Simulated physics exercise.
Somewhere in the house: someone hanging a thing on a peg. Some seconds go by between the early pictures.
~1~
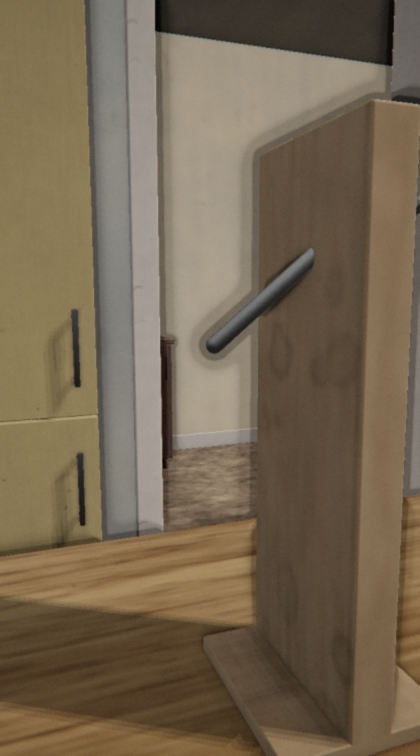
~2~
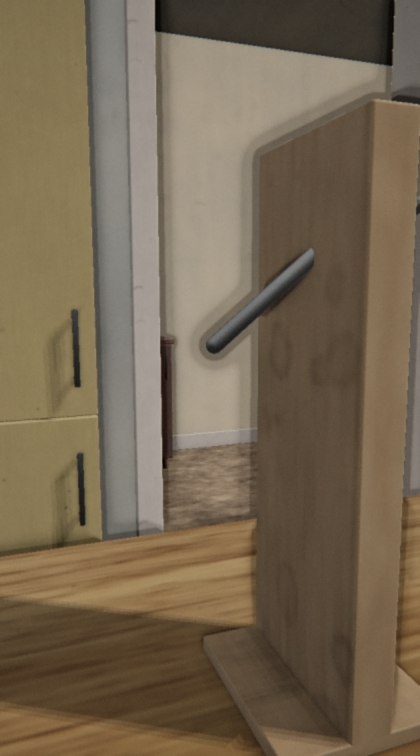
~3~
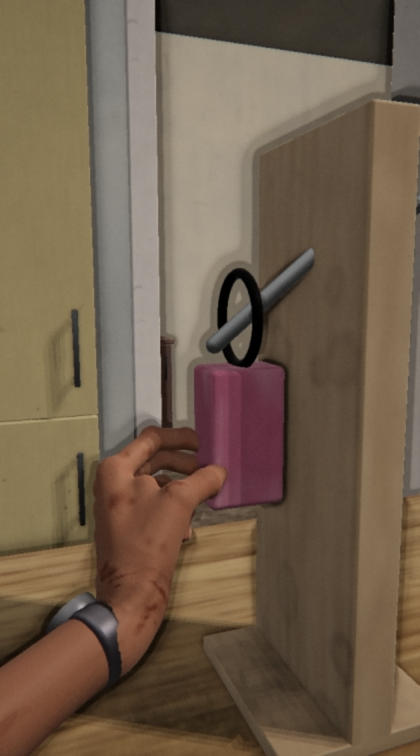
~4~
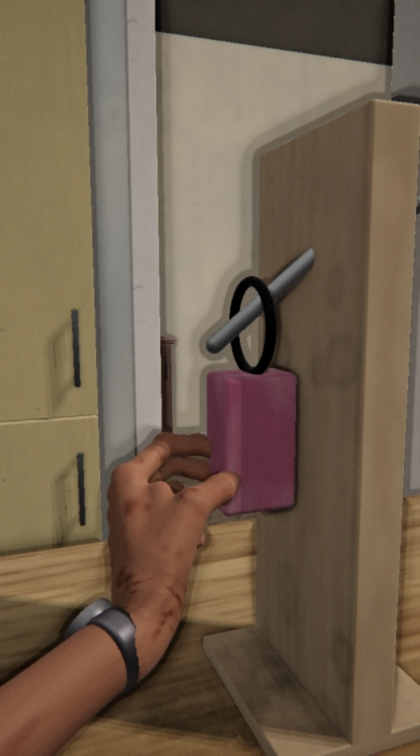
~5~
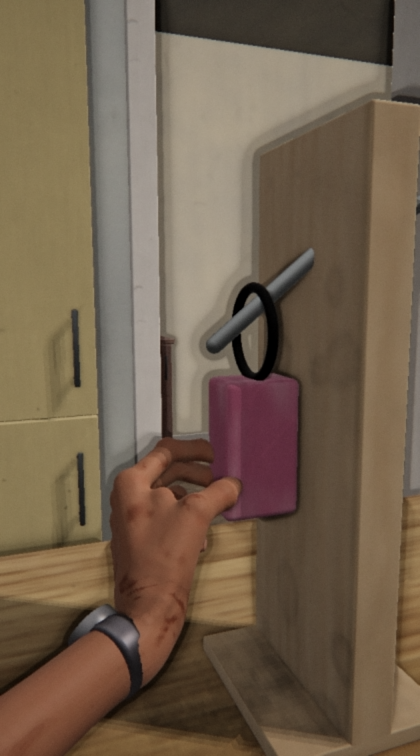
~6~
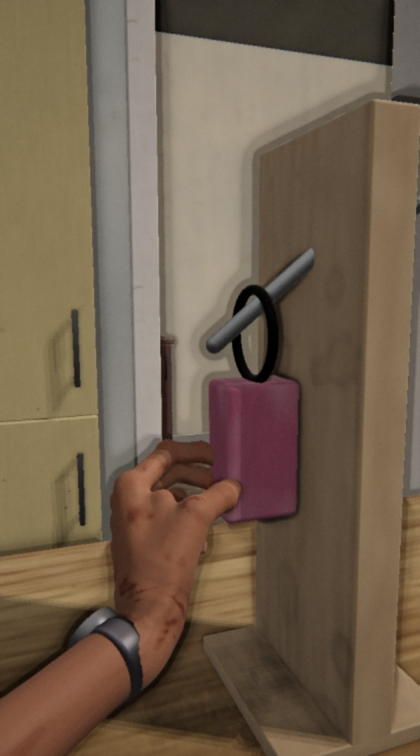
A hand brings in a pink pouch and hangs its black loop over a grey peg.
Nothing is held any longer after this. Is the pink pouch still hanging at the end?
No.
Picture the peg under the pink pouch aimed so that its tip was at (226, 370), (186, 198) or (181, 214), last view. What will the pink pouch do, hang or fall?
First the pink pouch leaves the peg, next it remains in place, and last it remains in place.
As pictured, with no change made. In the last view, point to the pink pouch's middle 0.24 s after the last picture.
Roughly at (192, 606).
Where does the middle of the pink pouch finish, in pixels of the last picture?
Resting spot: Approximately (59, 728).
Then, 0.24 s on from there, pink pouch on its way down near (192, 607).
In the end, the pink pouch falls off, near (59, 728).
